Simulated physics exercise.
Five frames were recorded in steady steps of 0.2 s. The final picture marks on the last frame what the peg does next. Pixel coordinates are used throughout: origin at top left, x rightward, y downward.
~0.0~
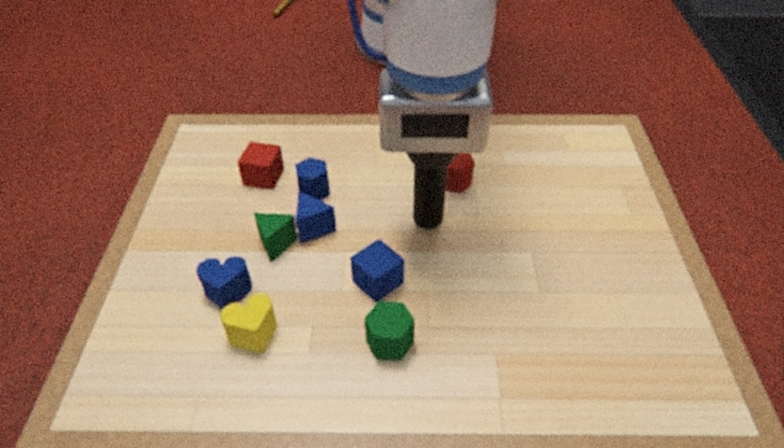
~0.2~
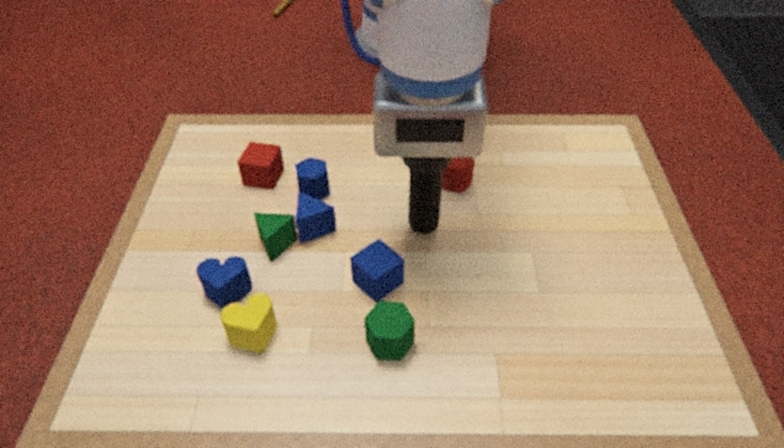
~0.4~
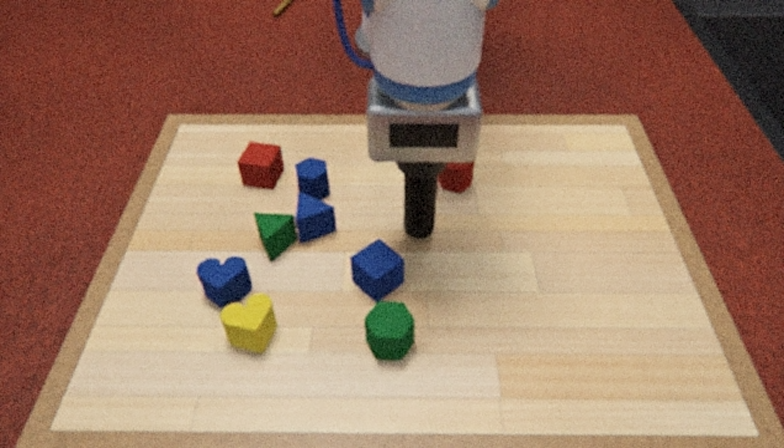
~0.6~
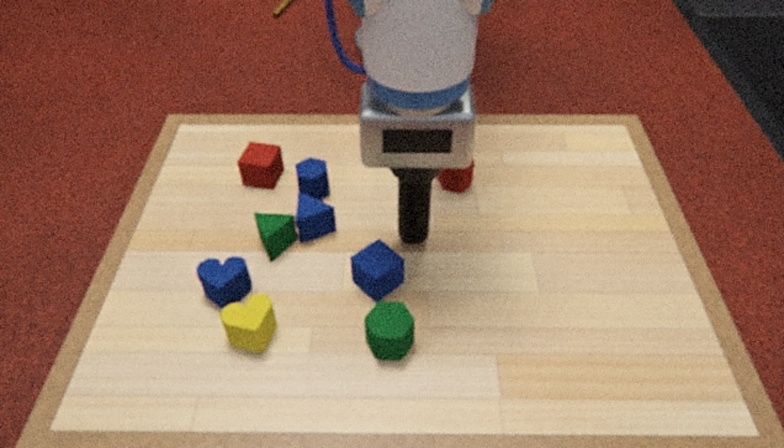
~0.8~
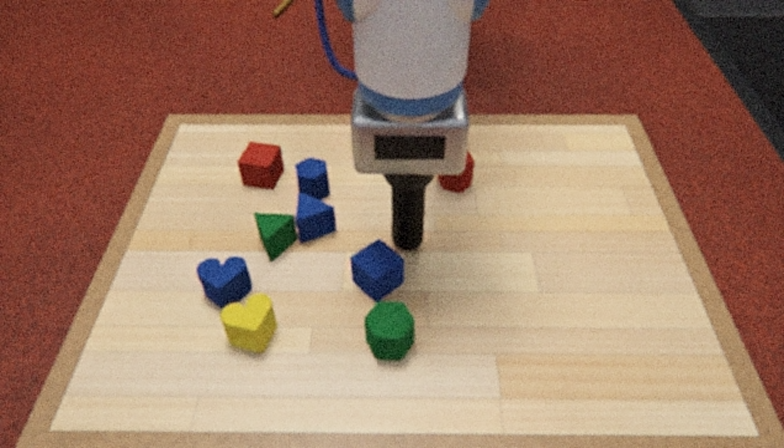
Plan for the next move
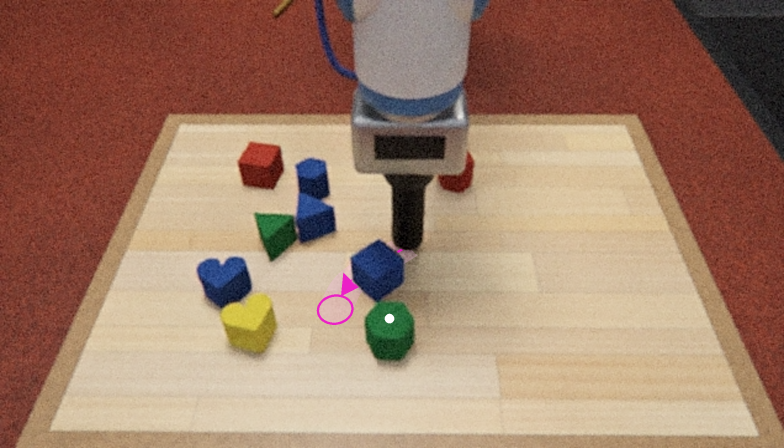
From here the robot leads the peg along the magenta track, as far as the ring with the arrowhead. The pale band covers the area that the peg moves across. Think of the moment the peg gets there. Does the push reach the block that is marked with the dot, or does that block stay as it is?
That one moves away.
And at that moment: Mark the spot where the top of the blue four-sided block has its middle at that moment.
Its top centre is at about (362, 307).
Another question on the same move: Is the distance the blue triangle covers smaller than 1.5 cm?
I expect so.
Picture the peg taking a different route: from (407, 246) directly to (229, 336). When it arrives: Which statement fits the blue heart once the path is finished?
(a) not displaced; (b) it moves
That would be a.
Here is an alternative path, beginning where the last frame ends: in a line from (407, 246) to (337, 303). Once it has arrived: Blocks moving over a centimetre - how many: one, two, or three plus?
Here I'd predict a lone block moving more than 1 cm.
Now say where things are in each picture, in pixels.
The first picture shows lower end of the peg at (428, 219), tops of blocks, yellow heart at (247, 311), blue triangle at (310, 206), blue four-sided block at (377, 258), green hexagon at (390, 319).
The second picture shows peg at (424, 223), blocks as before.
The third picture shows peg at (419, 228), blocks as before.
The fourth picture shows peg at (414, 233), blocks as before.
The fifth picture shows peg at (408, 239), yellow heart at (247, 311), blue triangle at (310, 206), blue four-sided block at (377, 258), green hexagon at (390, 319).
The drawn path runs from (407, 246) through (379, 263) and (351, 281) to (335, 309); the dot is on the green hexagon.
What follows on the original path. One third of the way, peg at (379, 256); blue four-sided block at (370, 267), turned 25° anticlockwise.
Two thirds of the way, peg at (350, 275); blue four-sided block at (359, 287), turned 75° anticlockwise.
At the end, peg at (334, 302); yellow heart not moved; blue triangle not moved; blue four-sided block at (362, 307), turned 105° anticlockwise; green hexagon at (398, 327).
